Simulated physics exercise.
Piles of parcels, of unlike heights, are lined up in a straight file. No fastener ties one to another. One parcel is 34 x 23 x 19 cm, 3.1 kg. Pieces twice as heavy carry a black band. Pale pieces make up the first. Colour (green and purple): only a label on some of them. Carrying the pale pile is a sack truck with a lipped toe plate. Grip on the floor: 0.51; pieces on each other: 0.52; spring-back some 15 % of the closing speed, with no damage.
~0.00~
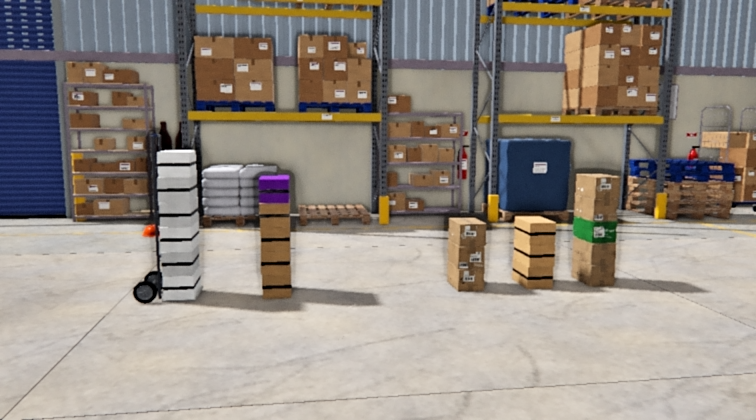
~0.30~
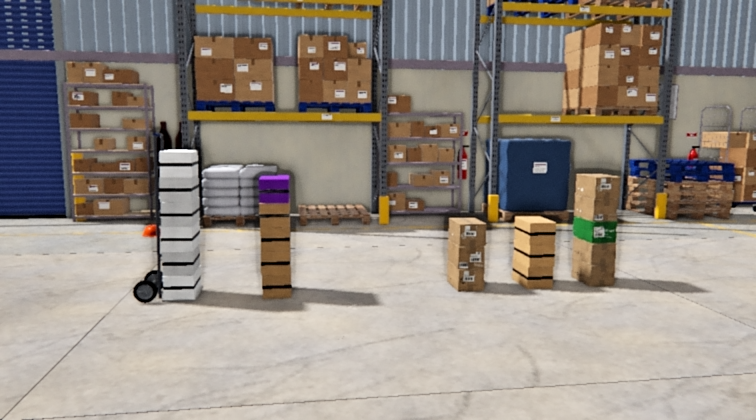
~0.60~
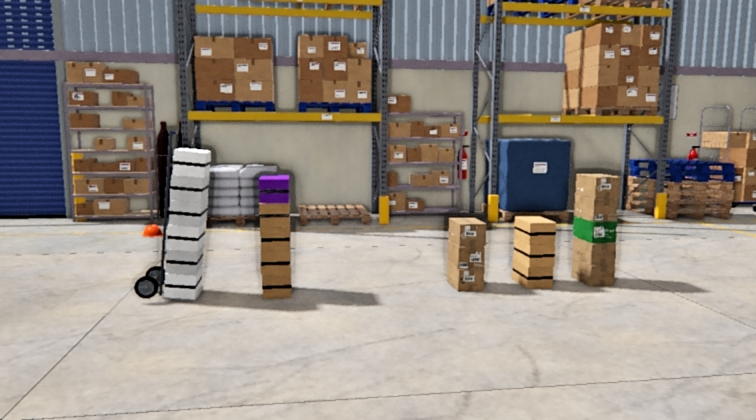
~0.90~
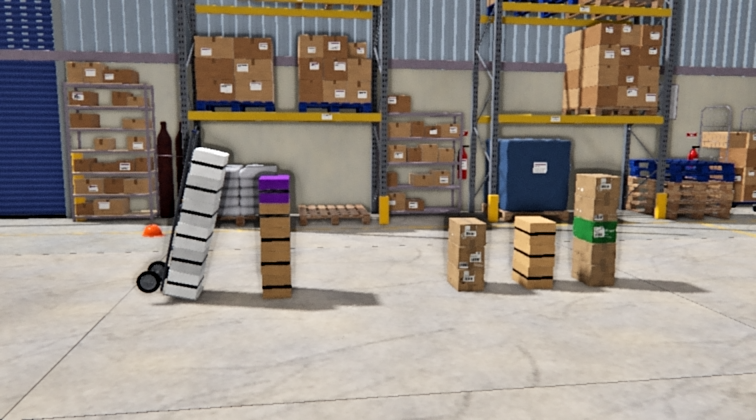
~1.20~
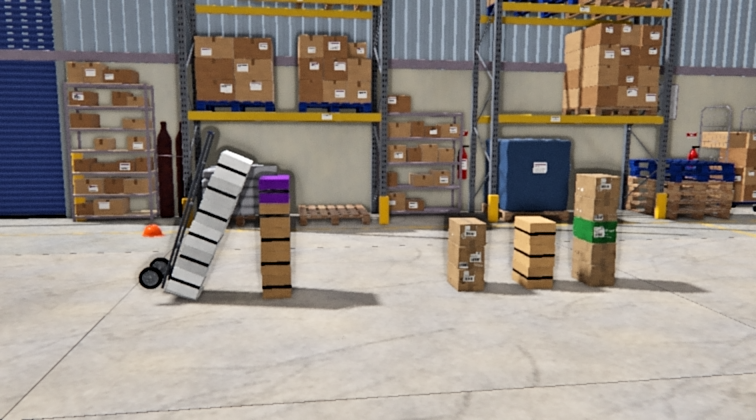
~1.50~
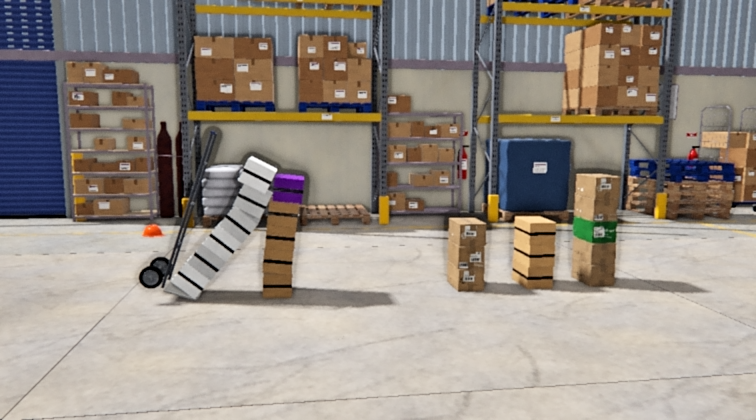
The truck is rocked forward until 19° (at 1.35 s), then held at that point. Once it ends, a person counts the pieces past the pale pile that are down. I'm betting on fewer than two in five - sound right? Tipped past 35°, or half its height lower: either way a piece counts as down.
Yes, fewer than two in five.
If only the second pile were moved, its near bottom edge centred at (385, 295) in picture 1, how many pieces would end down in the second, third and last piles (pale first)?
Second 0, third 0, last 0 down.
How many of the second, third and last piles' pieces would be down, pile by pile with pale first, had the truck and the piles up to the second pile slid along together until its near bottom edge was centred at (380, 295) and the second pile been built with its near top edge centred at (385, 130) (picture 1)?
Down by pile: Second 6, third 2, last 4.
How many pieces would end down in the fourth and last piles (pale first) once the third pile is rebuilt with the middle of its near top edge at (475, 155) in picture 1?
Down by pile: Fourth 0, last 0.
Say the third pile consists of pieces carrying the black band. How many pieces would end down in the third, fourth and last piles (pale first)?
In that case the third pile has 0 down, the fourth 0, the last 0.
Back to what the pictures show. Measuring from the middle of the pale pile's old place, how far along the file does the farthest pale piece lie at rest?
About 150 cm along.
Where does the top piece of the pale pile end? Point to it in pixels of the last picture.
End position: Near (364, 251) px.
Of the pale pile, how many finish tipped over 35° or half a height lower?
6.
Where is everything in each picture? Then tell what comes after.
In the first picture (places mark the middle of the side facing us), truck frame (154, 169) 0° forward; green parcel (605, 233); purple parcel (274, 191); the rest undisturbed.
The second picture shows truck frame (156, 169) 1° forward; green parcel (605, 233).
The third picture shows truck frame (169, 166) 6° forward, top of the pale pile leaning 6°; green parcel (605, 233); the rest undisturbed.
The fourth picture shows truck frame (186, 164) 13° forward, top of the pale pile leaning 13°; purple parcel (274, 191); the rest undisturbed.
The fifth picture shows truck frame (199, 165) 18° forward, top of the pale pile leaning 23°; green parcel (605, 233); the rest undisturbed.
The sixth picture shows truck frame (202, 165) 19° forward, top of the pale pile leaning 27°; purple parcel (288, 191) leaning 6°; green parcel (605, 233); steepest lean 6°, the parcel at (283, 214); 4 disturbed, none down.
After 1.78 s, 6 of the pale pile down; none of the 16 other parcels down, 5 disturbed; purple parcel leaning 20°.
After 2.16 s, 6 of the pale pile down; 4 of the 16 other parcels down; purple parcel leaning 72°, 59 cm lower.
At rest (3.2 s), 6 of the pale pile down; 4 of the 16 other parcels down; purple parcel on its side; green parcel unmoved. That is 25 per cent. As the last picture would show them, middles, purple parcel near (432, 275), green parcel near (594, 229).
